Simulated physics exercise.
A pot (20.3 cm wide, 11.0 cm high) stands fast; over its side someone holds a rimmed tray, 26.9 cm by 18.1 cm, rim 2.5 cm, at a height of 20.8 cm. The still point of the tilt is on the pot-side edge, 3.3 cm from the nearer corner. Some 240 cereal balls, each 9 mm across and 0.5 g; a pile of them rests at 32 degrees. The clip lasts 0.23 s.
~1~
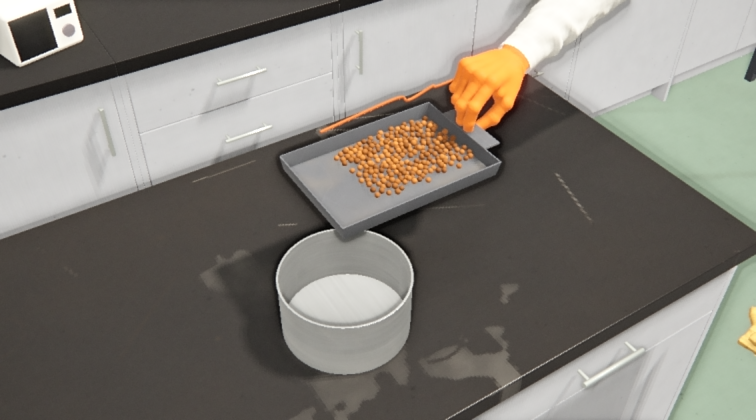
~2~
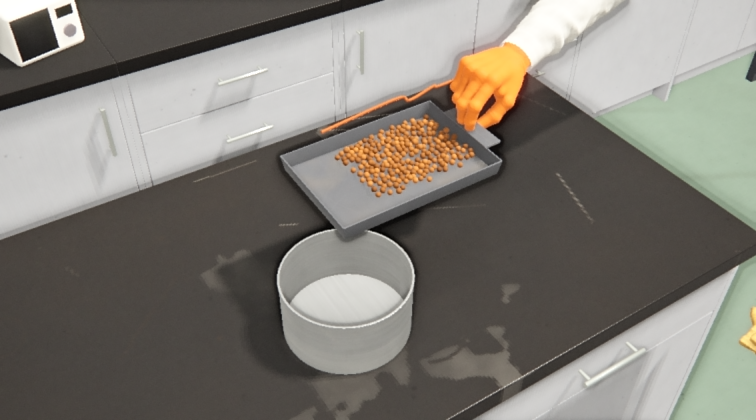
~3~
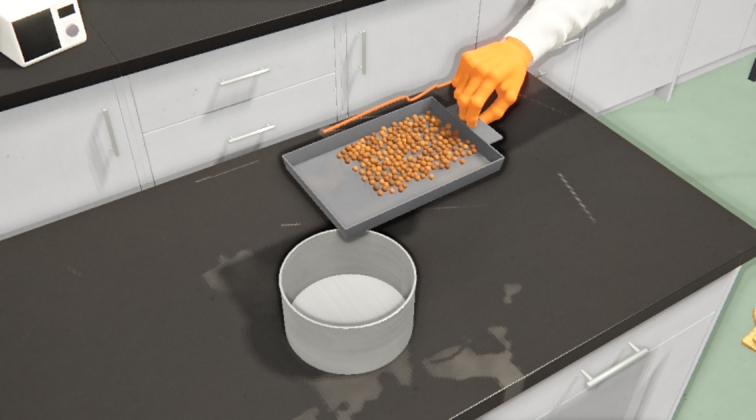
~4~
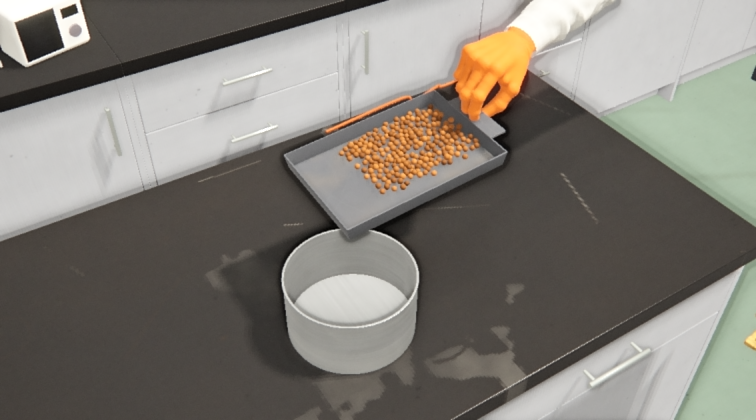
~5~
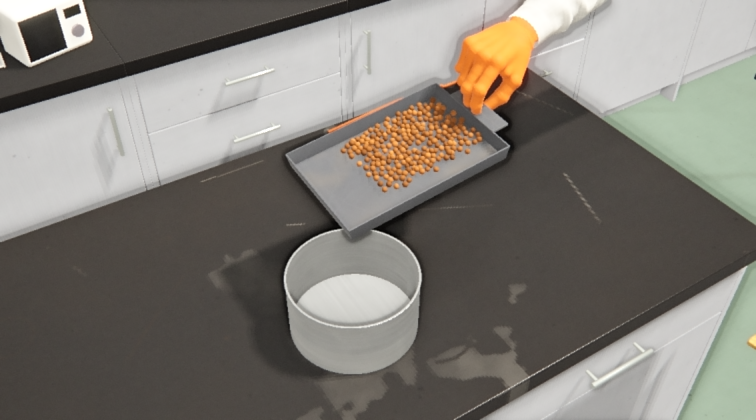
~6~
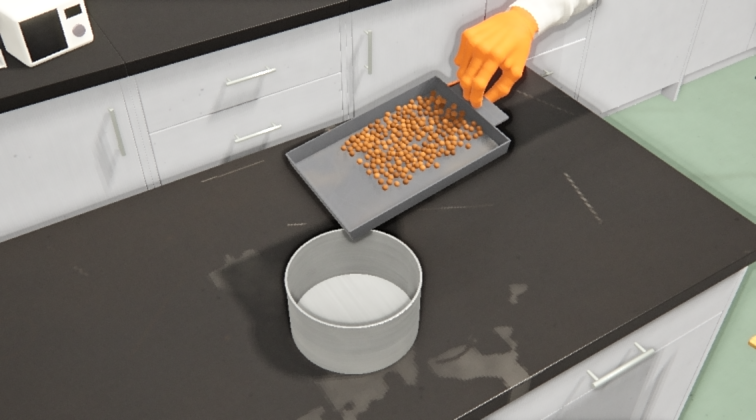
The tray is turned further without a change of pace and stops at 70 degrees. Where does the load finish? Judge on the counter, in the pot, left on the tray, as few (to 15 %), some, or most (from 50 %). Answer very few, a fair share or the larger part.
Counter: Very few, pot: Very few, tray: The larger part.
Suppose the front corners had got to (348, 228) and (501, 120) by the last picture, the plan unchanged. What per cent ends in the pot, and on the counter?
Pot 10, counter 30.
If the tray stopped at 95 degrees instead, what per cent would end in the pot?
It would be near 80 per cent.
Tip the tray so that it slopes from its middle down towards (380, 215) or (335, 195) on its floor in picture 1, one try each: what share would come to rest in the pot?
About 5 and 0 per cent.
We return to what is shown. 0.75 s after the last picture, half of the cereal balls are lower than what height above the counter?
About 24 cm.
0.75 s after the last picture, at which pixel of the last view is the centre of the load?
At about (337, 197).
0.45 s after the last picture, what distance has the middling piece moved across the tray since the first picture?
About 9 cm.
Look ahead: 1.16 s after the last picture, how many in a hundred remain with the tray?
About 90 per cent.
Then, 0.45 s after the last picture, tilt 39 degrees; the tray holds 100 %, the pot 0 %.
Then, 0.75 s after the last picture, tilt 58 degrees; the tray holds 95 %, the pot 0 %.
Then, 1.16 s after the last picture, tilt 70 degrees; the tray holds 90 %, the pot 5 %.
In the end, counter 0 %, pot 5 %, tray 90 %.
